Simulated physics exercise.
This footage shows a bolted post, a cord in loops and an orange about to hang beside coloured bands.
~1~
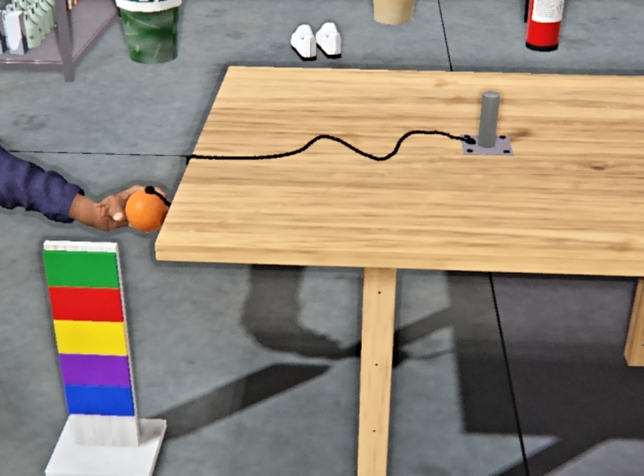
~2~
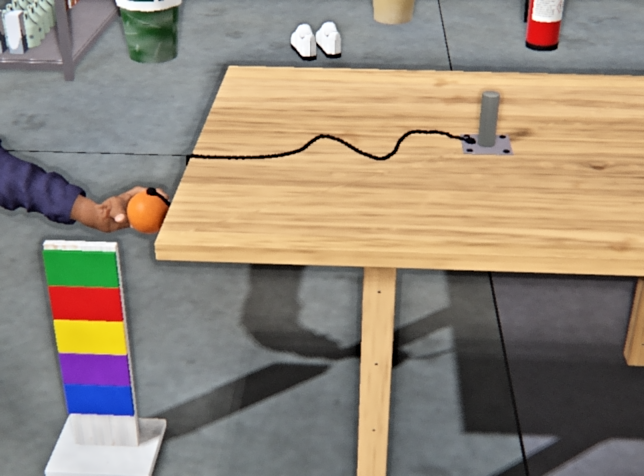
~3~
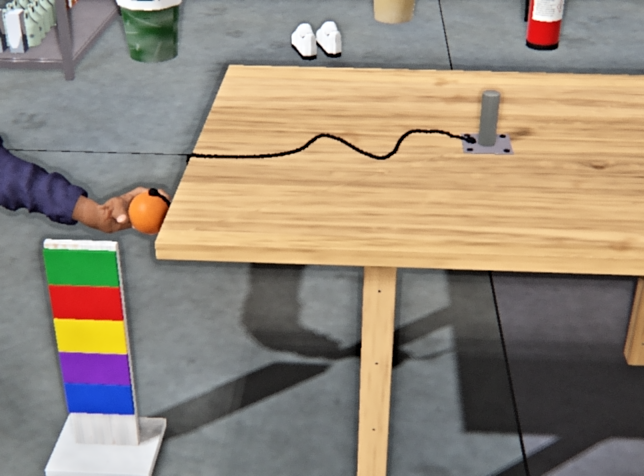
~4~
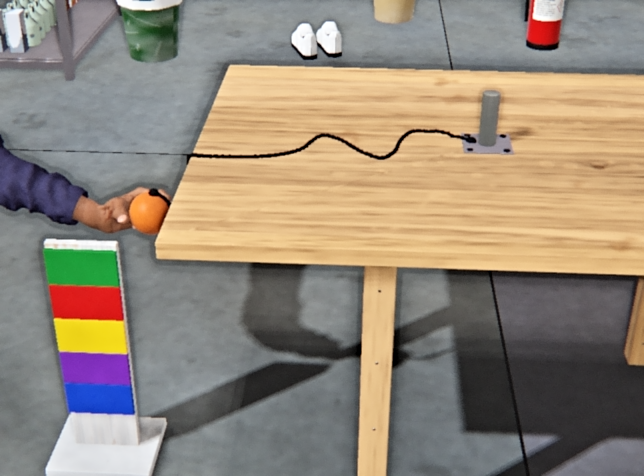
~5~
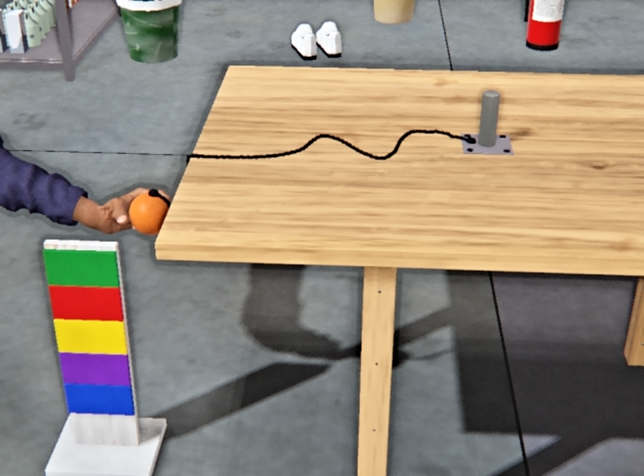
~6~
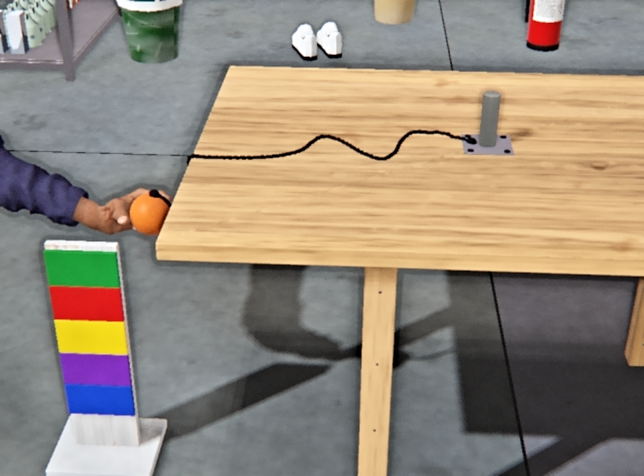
The clip shows a hand holding an orange beside the left edge of a wooden table, near a stand with coloured bands, while a wavy dark cord lies across the tabletop to a metal post. Almost nothing moves.
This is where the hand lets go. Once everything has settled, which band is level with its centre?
The yellow band.
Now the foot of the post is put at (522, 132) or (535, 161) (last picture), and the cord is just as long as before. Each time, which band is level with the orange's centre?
Answer, in order: Red, red.
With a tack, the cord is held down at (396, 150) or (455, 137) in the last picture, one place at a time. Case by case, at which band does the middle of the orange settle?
Results, in sequence: Red / yellow.
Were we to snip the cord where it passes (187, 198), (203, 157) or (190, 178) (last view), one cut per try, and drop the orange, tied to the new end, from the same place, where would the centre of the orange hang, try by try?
About (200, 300), (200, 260) and (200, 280).
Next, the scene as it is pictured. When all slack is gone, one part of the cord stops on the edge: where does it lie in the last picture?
Around (295, 153).
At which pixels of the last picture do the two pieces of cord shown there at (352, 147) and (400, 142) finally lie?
In that view they reach (285, 144) and (374, 144).
Early on, orange near (175, 326); level with yellow.
Midway, orange near (240, 326); level with yellow.
Near the end, orange near (186, 327); level with yellow.
Finally, orange near (203, 330); level with yellow. Its centre hangs level with the yellow band.
